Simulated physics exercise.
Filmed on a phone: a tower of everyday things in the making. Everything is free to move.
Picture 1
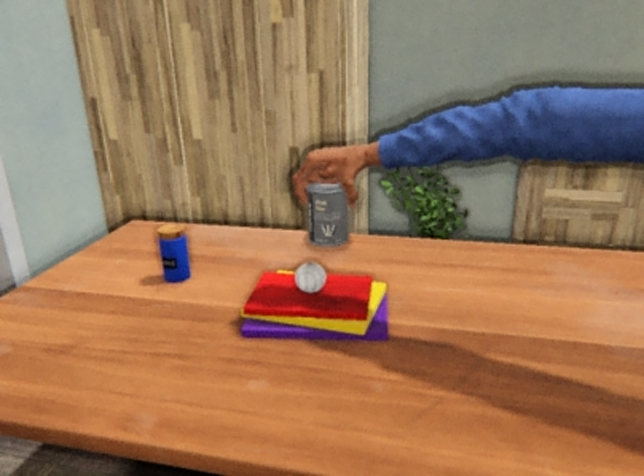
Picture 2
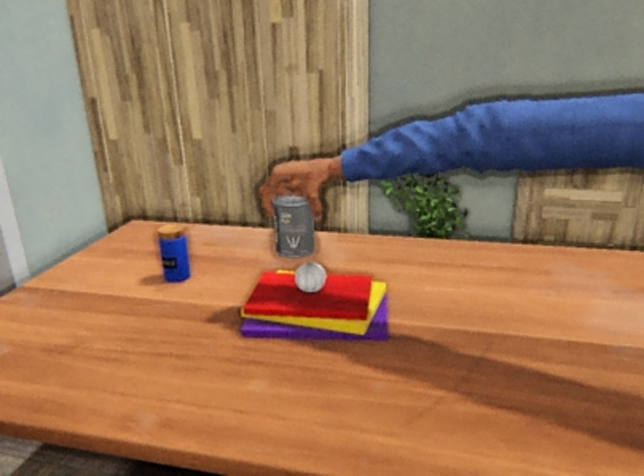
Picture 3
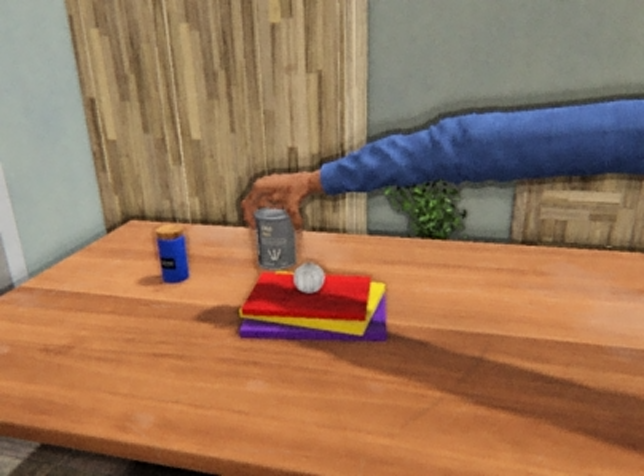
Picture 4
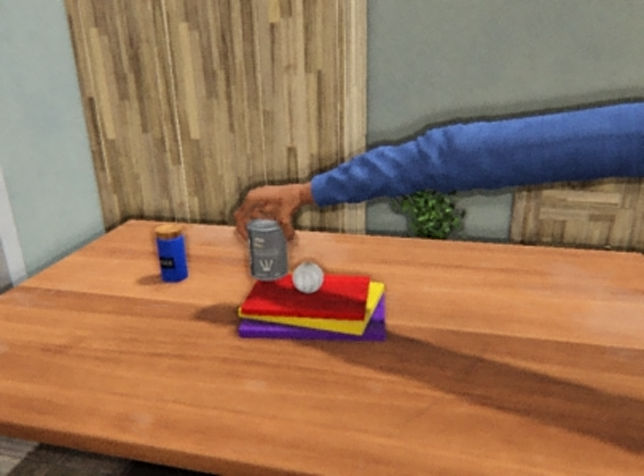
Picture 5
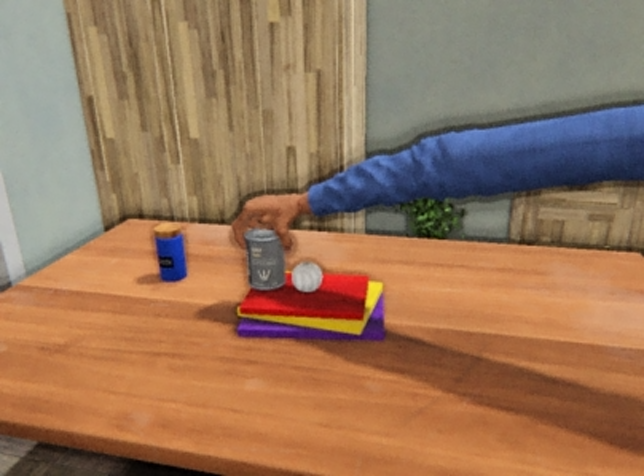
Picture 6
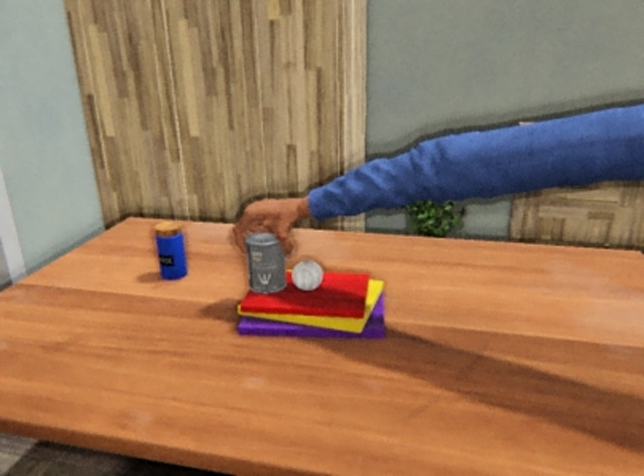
A hand in a blue sleeve reaches in from the right, holding a grey pot above a wooden table, seen from slightly above with a wood-panelled wall and plant behind. A small white onion sits on stacked red, yellow and purple boards, with a blue jar to the left. The hand moves the pot left and down, setting it beside the onion and keeping hold, while the view barely shifts.
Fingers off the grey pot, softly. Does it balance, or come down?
In the end the pile holds.
Then, 0.50 s later than the last frame, all is still.
Then, 1.30 s later than the last frame, grey pot resting near (266, 262).
Then, 2.00 s later than the last frame, grey pot resting near (266, 263).
Then, 2.60 s later than the last frame, things are still on the move.
When it is over, all 6 as before. End places, in pixels of the last picture, grey pot near (266, 263). The pile keeps its balance.
